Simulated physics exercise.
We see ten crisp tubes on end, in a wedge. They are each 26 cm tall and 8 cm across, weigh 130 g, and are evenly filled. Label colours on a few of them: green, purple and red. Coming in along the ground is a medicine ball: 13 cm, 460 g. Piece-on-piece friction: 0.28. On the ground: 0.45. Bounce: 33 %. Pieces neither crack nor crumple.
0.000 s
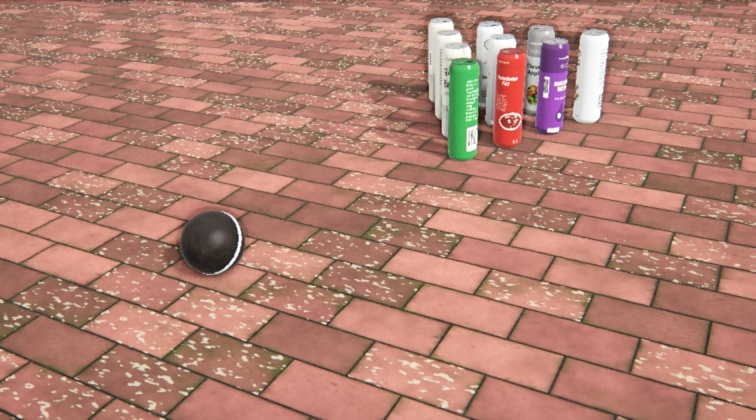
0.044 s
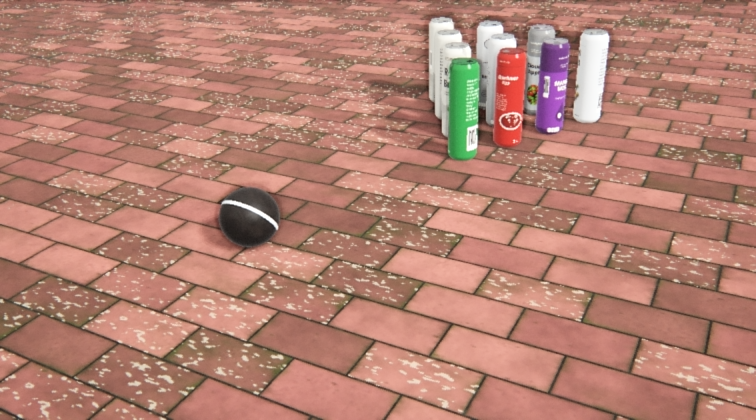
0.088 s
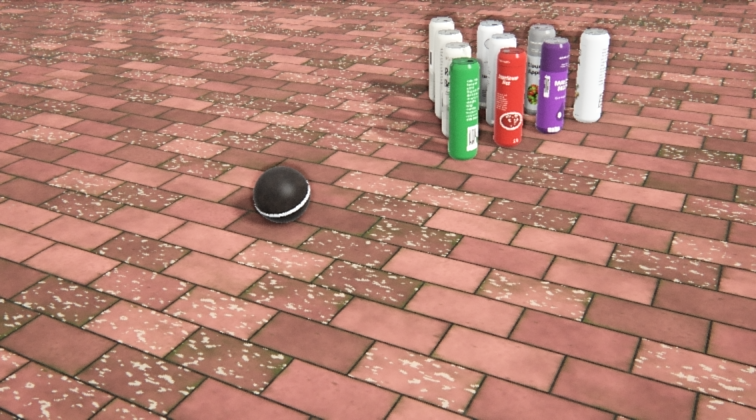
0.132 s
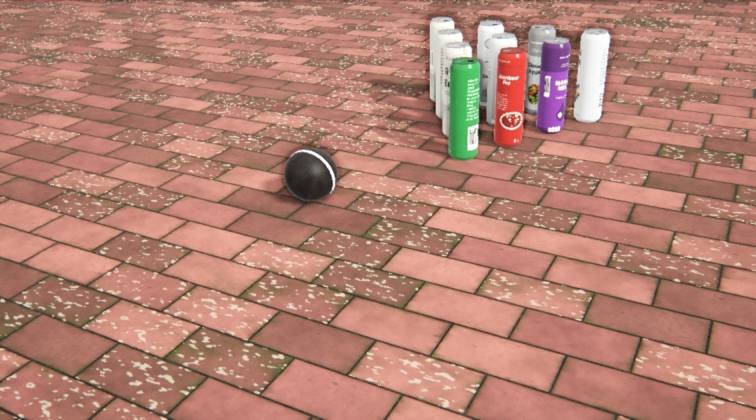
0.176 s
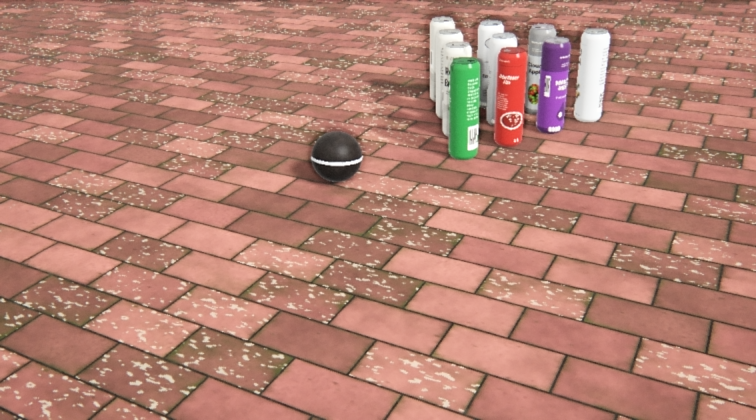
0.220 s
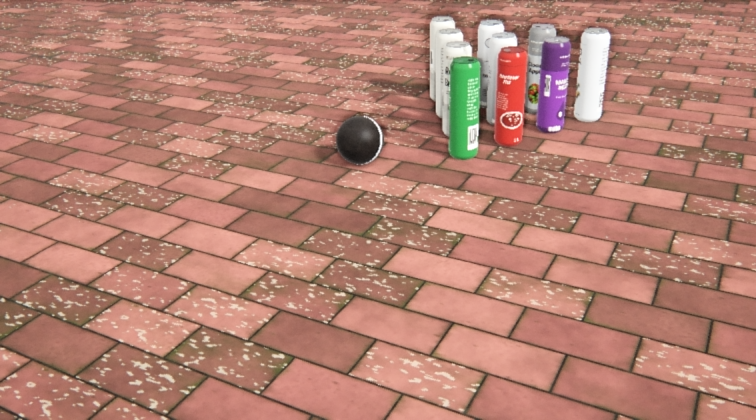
A black ball with a white stripe rolls rightward across brick paving near standing tubes.
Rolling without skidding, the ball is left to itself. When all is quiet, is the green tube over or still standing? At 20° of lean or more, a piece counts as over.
Looks like that tube stays up in the end.
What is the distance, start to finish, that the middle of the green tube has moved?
Some 0 cm.
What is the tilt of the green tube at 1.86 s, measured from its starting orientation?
Roughly 0°.
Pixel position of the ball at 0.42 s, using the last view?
Estimated pixel: About (432, 86).
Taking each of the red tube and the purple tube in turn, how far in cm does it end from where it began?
The red one ends 0 cm from its start and the purple one 0 cm.
By 0.42 s, ball still moving; none of the 10 tubes over, 3 disturbed; green tube unmoved.
By 0.62 s, ball still moving; 1 of the 10 tubes over; green tube unmoved.
By 1.02 s, ball still moving; 3 of the 10 tubes over; green tube unmoved.
When it is over (2.2 s), ball rolling away; 3 of the 10 tubes over; green tube unmoved; purple tube unmoved; red tube unmoved. In pixels of the last frame, middles, green tube near (464, 109), purple tube near (553, 86).
